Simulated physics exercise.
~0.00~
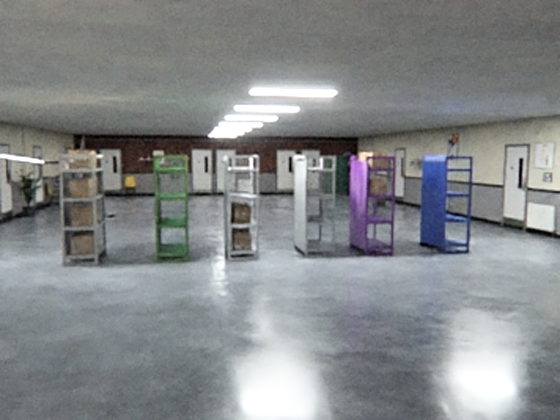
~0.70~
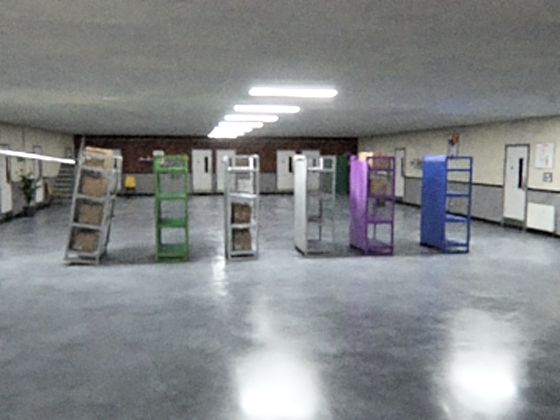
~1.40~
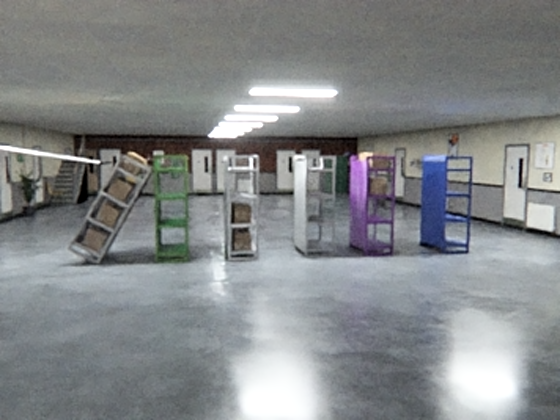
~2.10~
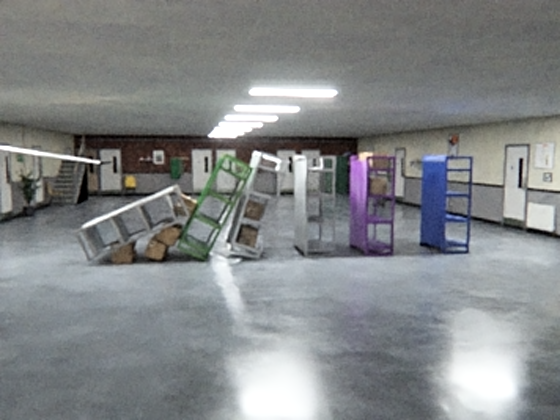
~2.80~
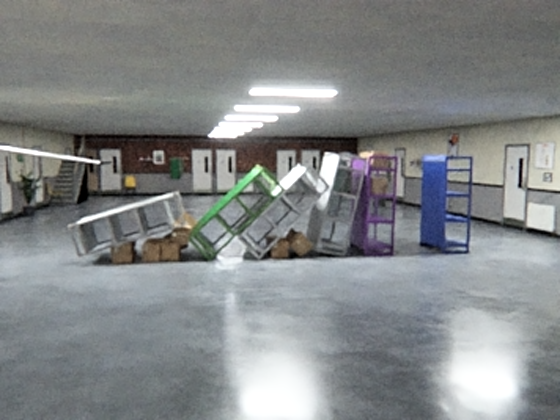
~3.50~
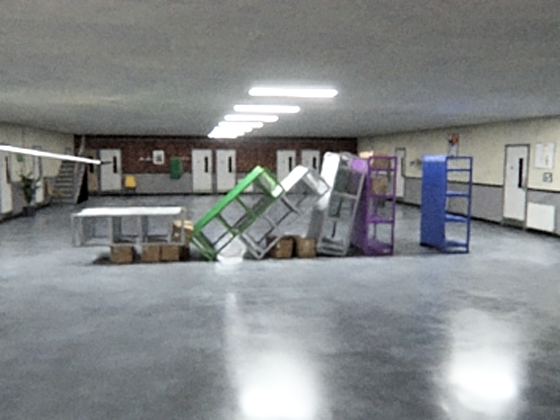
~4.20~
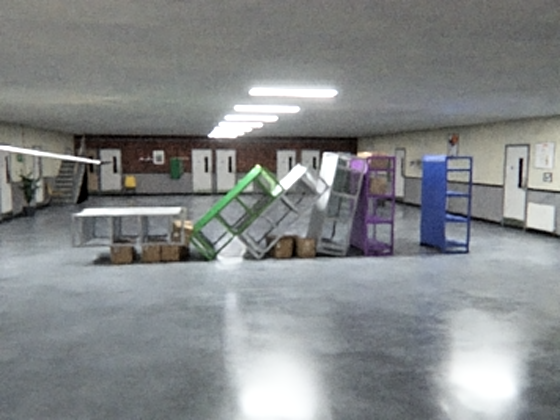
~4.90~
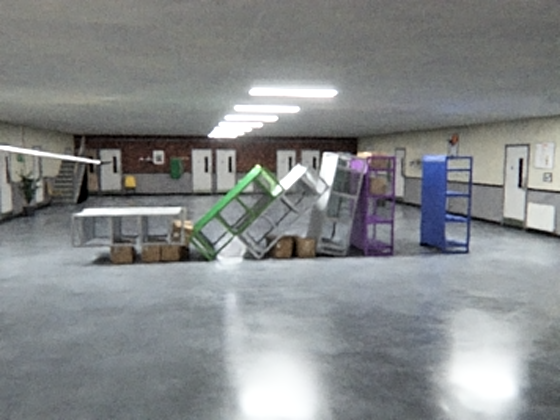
In a wide, empty hall with a shiny floor, a pole nudged the leftmost of six shelving racks, which toppled rightward into the green one, spilling boxes and sending two more racks leaning over, while the purple and blue racks stayed standing.
